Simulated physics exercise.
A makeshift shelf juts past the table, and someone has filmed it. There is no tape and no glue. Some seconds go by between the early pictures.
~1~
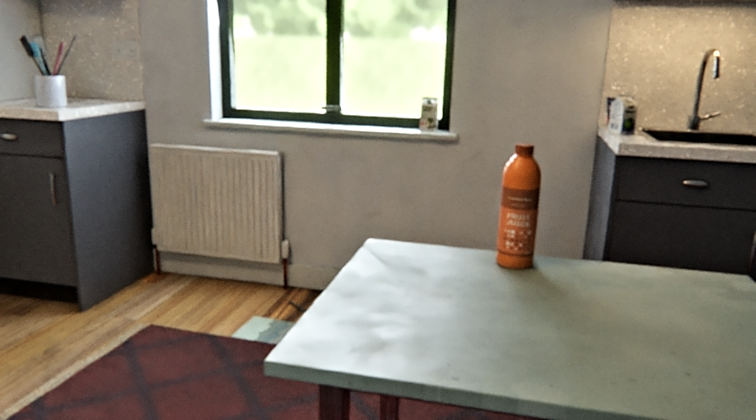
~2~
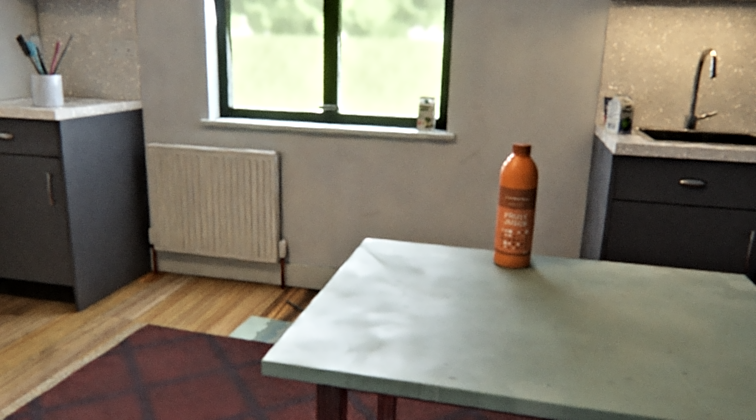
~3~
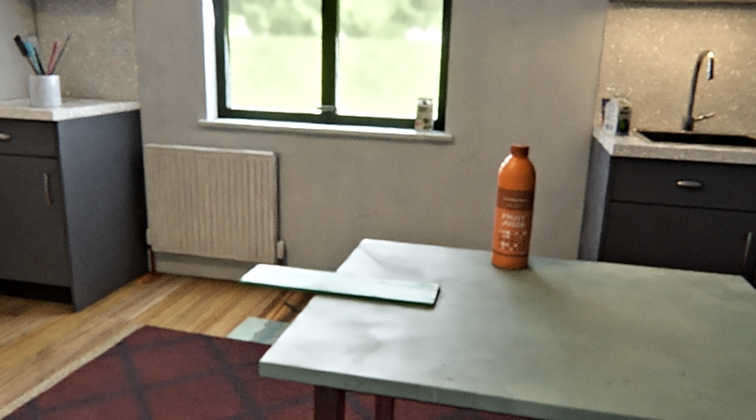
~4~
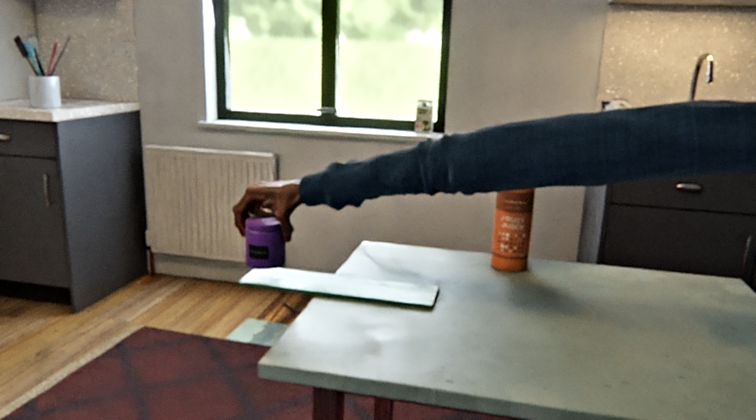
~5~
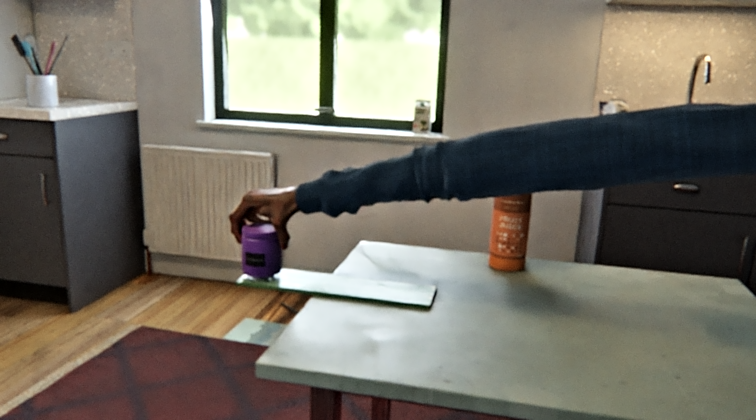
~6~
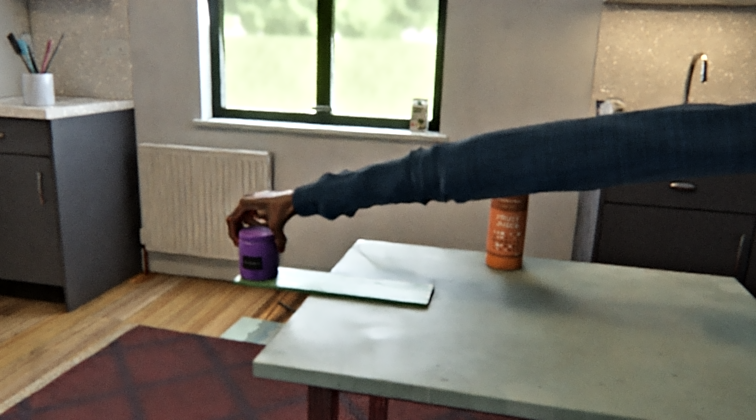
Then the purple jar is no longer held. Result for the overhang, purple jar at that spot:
Most likely it will go down.
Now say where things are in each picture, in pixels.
In the first frame, the last thing is not in view yet; orange bottle (520, 205).
In the second frame, the last thing is not in view yet; orange bottle (517, 205).
In the third frame, the last thing is not in view yet; orange bottle (515, 206).
In the fourth frame, coming down; purple jar (266, 242); orange bottle (514, 208).
In the fifth frame, coming down; purple jar (262, 249); orange bottle (512, 208).
In the sixth frame, set down, still held; purple jar (259, 252); orange bottle (509, 207).
Then, 0.30 s later than the last frame, purple jar now down on the floor or falling; green board tilted by 47°.
Then, 0.50 s later than the last frame, green board now down on the floor or falling.
Then, 0.60 s later than the last frame, things are still on the move.
Then, 0.70 s later than the last frame, as before.
When it is over, down on the floor or falling, green board and purple jar; orange bottle as before. The board tips off the edge.
